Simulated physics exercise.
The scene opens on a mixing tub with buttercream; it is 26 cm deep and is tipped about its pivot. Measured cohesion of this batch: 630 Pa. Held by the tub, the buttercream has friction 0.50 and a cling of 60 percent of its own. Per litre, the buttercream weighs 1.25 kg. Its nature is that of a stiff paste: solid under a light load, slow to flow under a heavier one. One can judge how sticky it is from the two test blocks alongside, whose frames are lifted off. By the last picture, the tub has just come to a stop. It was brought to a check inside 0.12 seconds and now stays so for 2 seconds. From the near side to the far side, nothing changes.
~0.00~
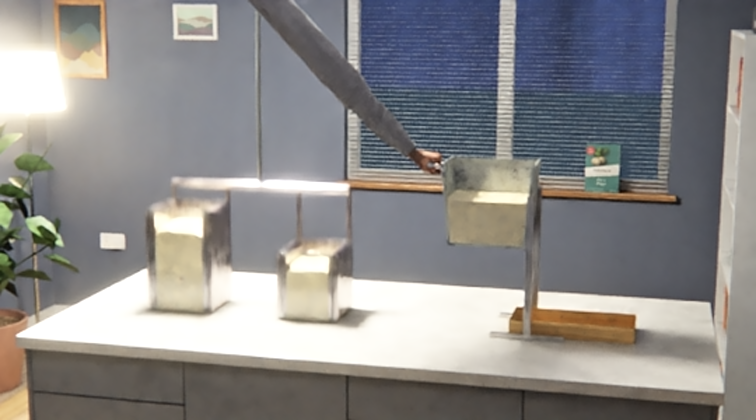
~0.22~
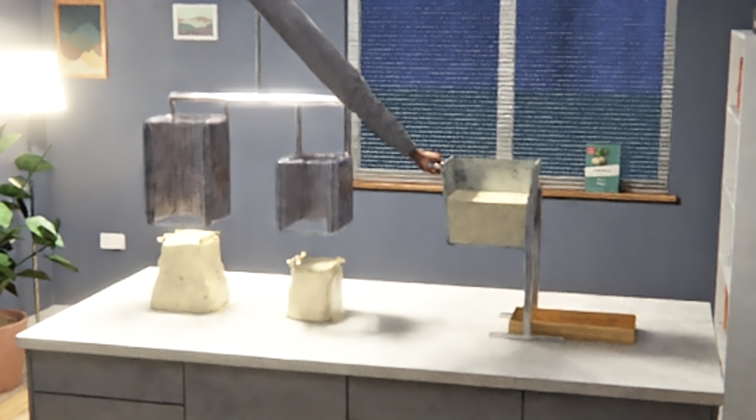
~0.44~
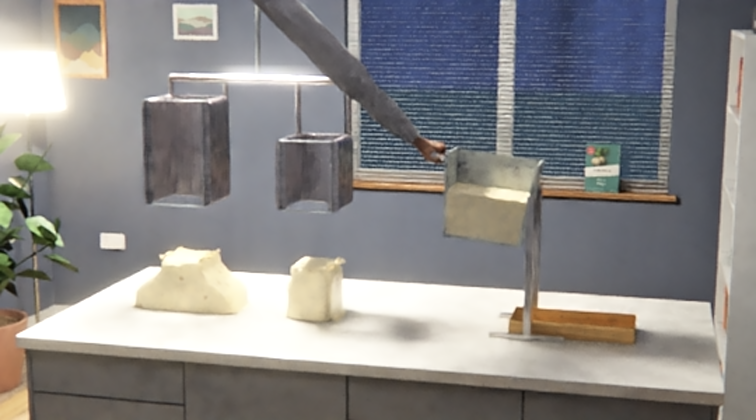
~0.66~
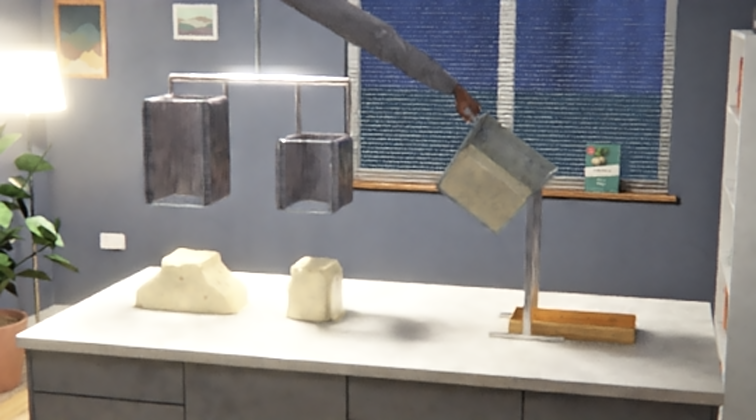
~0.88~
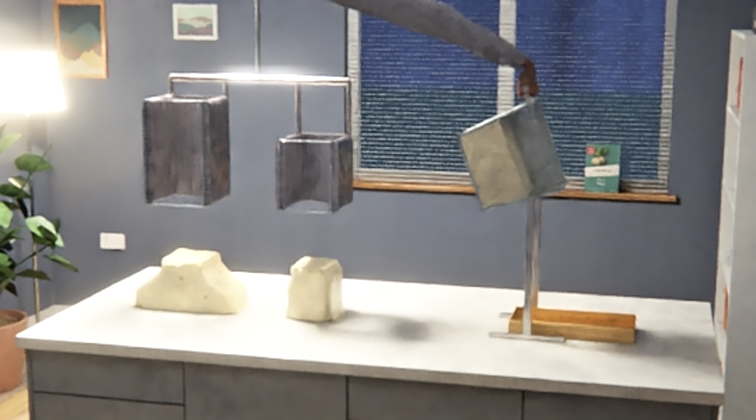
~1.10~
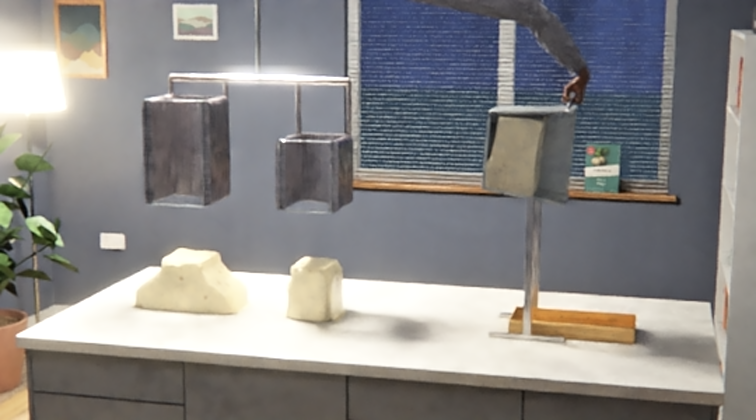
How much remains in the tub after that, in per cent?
57 %.
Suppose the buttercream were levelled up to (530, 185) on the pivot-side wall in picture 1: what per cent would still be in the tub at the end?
It would be close to 40 percent.
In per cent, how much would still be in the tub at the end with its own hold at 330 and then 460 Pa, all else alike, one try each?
You'd see 40 percent the first time and 50 percent the second.
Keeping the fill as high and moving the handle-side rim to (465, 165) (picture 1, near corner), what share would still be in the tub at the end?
I'd say around 100 percent would remain in the tub at the end.
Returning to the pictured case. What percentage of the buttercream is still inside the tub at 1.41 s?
It's something like 80 % of the original load.
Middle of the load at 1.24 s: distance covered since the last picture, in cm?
Roughly 6 cm.
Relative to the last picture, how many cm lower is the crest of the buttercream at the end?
Roughly 15 cm.
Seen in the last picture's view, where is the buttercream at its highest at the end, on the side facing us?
Somewhere near (511, 164) in the last view.
By 1.24 s, the tub is at 94 degrees and holds 100 %.
By 1.41 s, the tub is at 94 degrees and holds 78 %.
By 1.58 s, the tub is at 94 degrees and holds 58 %.
By 1.75 s, the tub is at 94 degrees and holds 57 %.
By 3.10 s, at the end, the tub is at 94 degrees and holds 57 %.
